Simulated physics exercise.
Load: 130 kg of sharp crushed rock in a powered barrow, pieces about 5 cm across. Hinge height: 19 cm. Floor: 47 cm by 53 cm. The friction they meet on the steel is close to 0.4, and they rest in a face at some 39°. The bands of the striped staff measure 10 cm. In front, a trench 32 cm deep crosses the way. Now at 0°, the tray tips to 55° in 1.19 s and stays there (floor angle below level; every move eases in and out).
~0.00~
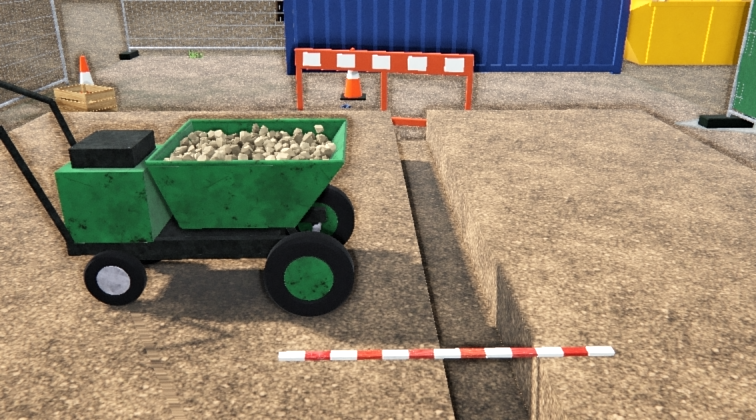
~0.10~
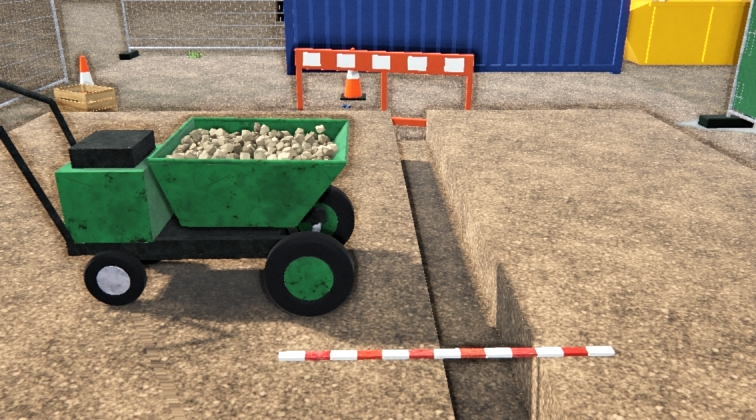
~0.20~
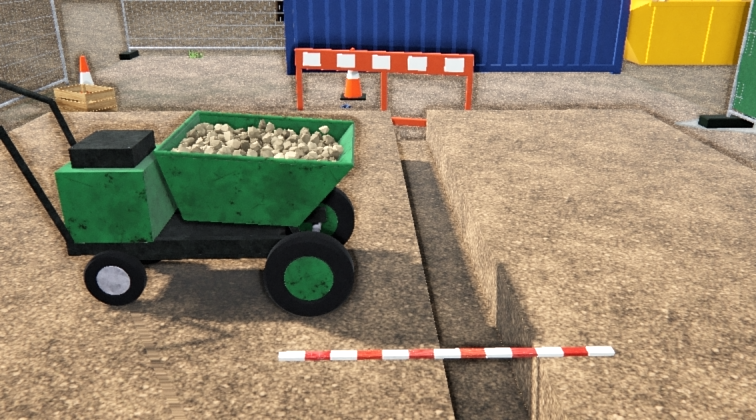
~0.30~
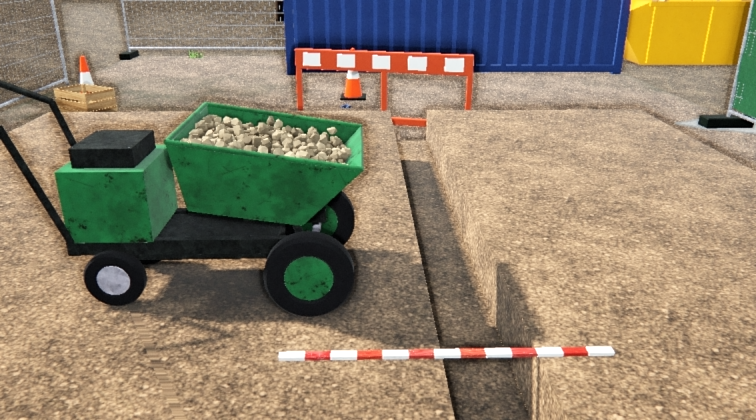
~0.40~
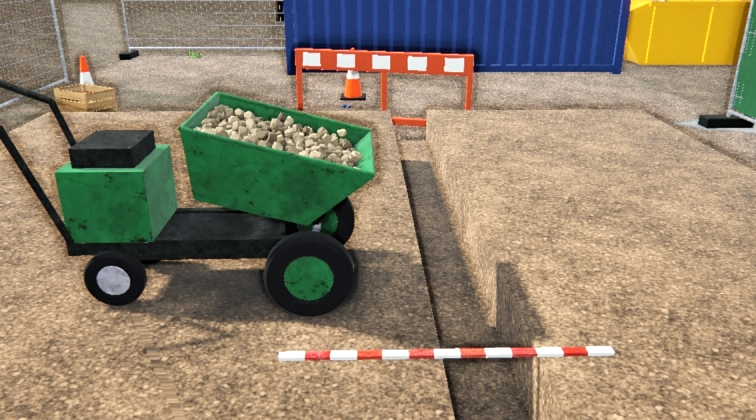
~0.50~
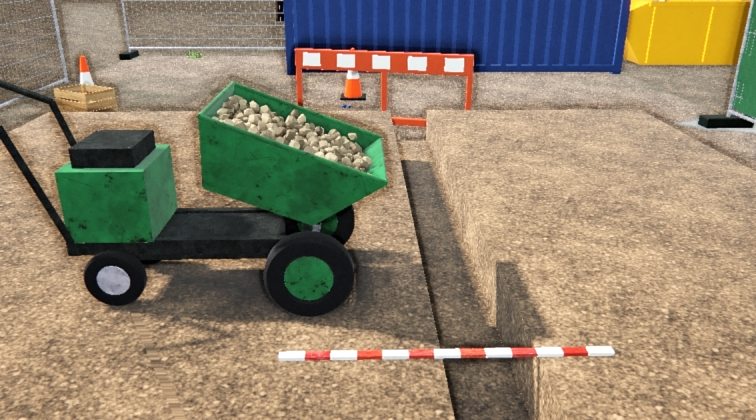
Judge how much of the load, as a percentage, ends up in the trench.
Around 16 %.
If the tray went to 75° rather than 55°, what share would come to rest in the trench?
I'd guess some 100 in a hundred.
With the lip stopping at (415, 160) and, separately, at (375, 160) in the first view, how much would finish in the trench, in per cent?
That gives roughly 5 per cent and roughly 15 per cent.
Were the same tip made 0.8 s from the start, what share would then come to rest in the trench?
It'd be some 25 per cent.
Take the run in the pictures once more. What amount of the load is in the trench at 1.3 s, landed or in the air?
About 0 per cent by then.
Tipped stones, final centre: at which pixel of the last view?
(470, 337).
After 0.9 s the floor is at 46°; 100 % in the tray; the foremost stones are at (399, 199).
After 1.3 s the floor is at 55°; 98 % in the tray, 2 % in the trench; the foremost stones are at (464, 281).
After 1.6 s the floor is at 55°; 90 % in the tray, 10 % in the trench; the foremost stones are at (505, 330).
After 3.6 s the floor is at 55°; 83 % in the tray, 16 % in the trench; the foremost stones are at (507, 309).
